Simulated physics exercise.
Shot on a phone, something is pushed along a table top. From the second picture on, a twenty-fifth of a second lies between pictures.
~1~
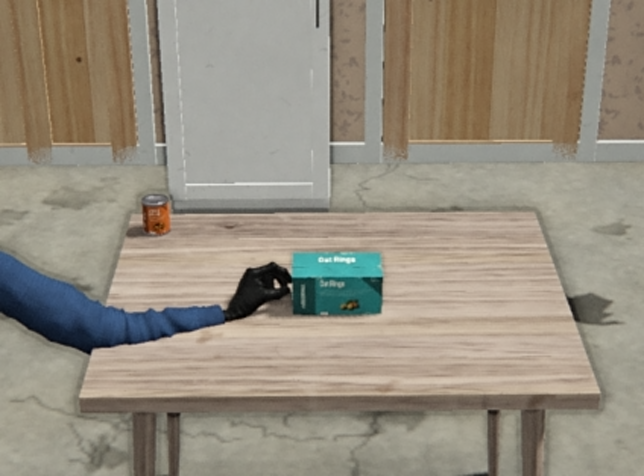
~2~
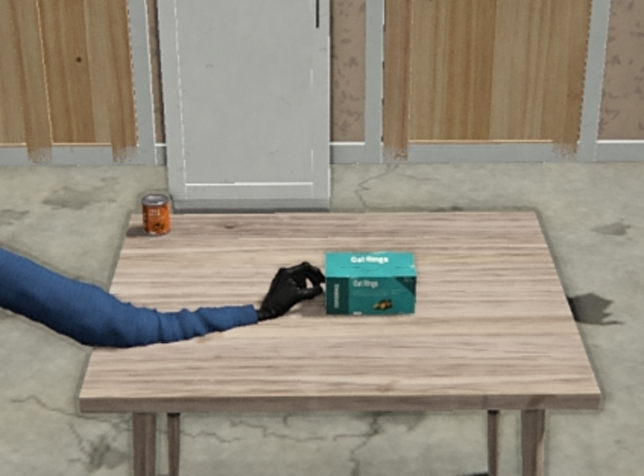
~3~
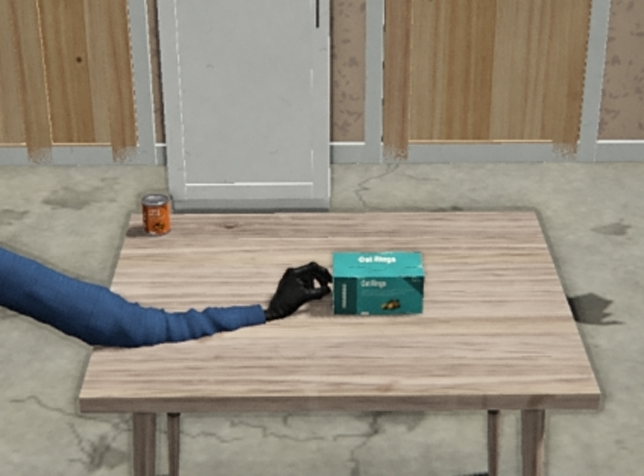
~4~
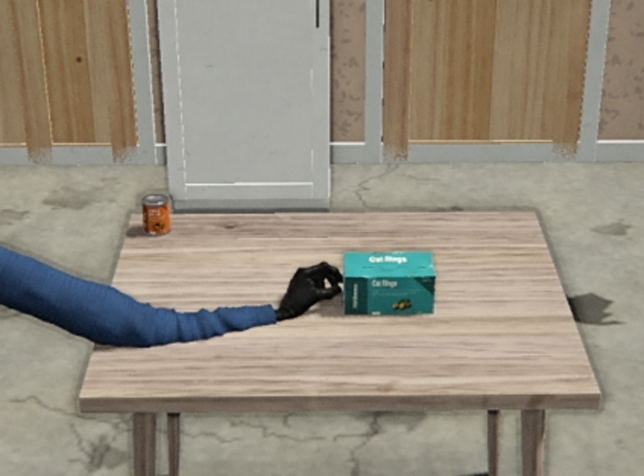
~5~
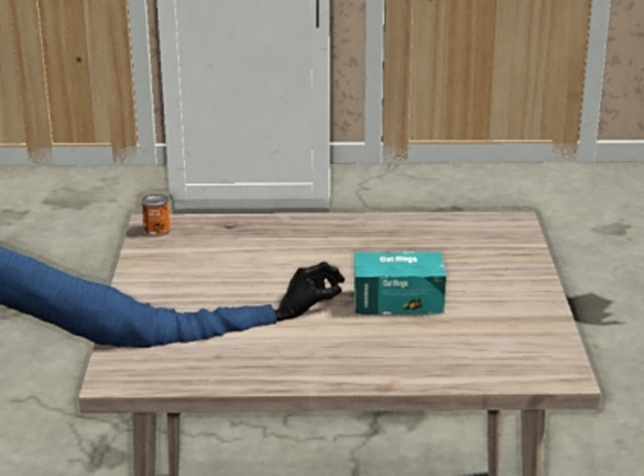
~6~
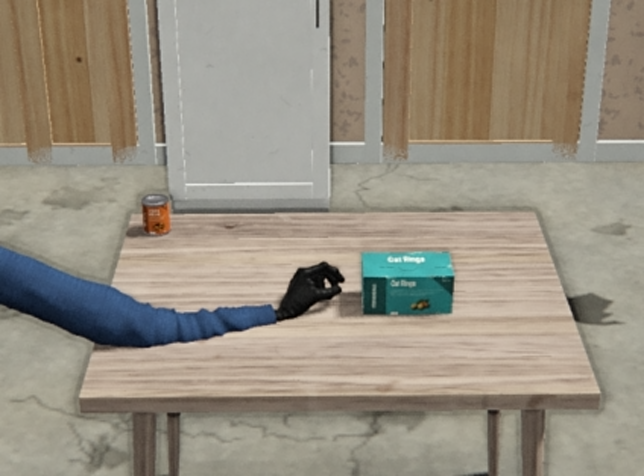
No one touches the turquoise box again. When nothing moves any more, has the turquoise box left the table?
Doesn't come down.
Then, 0.10 s later than the last frame, turquoise box moved a little near (412, 283).
Then, 0.50 s later than the last frame, turquoise box resting near (412, 283).
When it is over, moved from the start, turquoise box. End places, in pixels of the last picture, turquoise box near (412, 283).
